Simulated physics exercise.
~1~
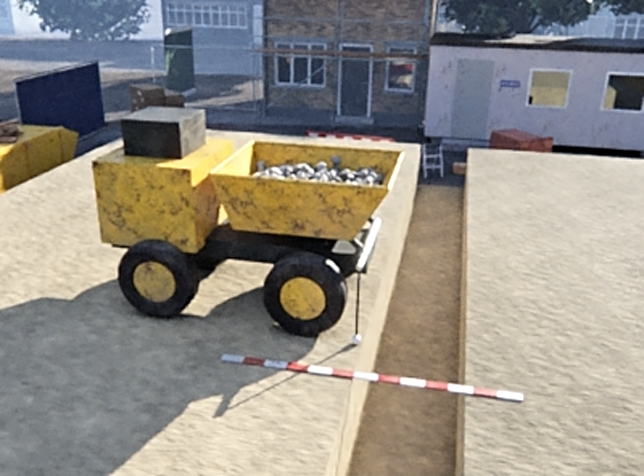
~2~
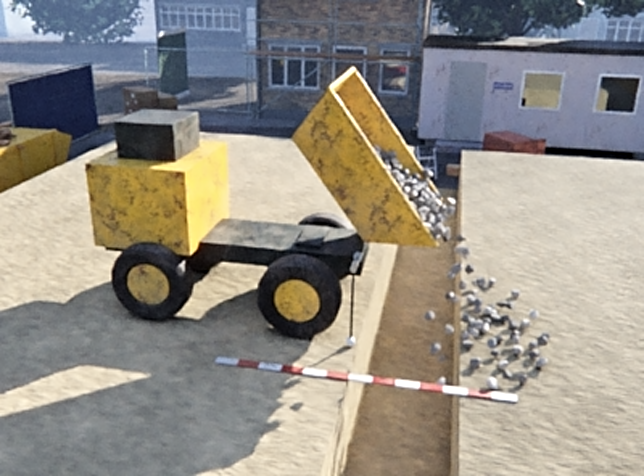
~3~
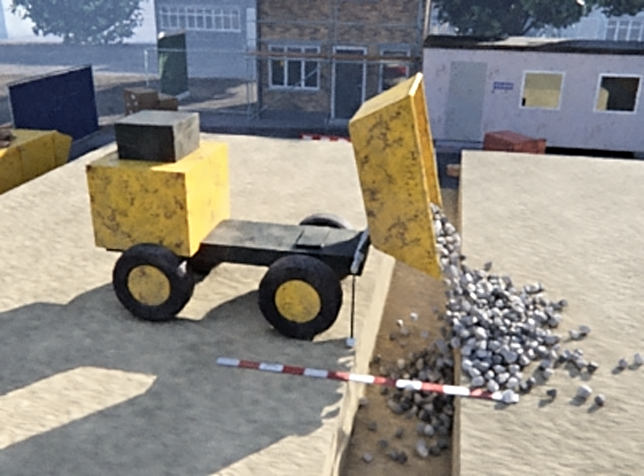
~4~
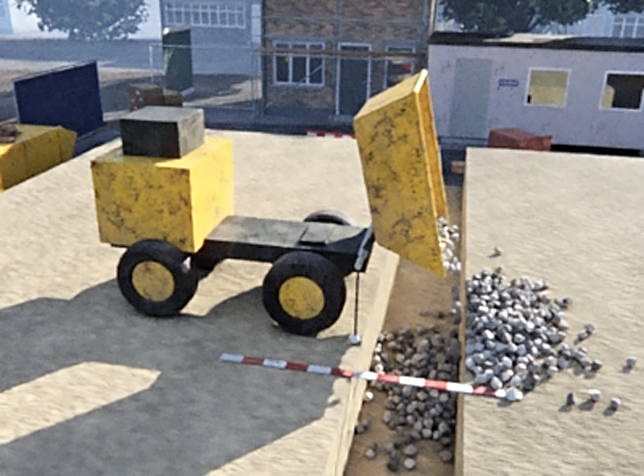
Yellow dumper tipping its skip steeply in two stages, spilling grey stones into a trench and onto the ground beyond it.
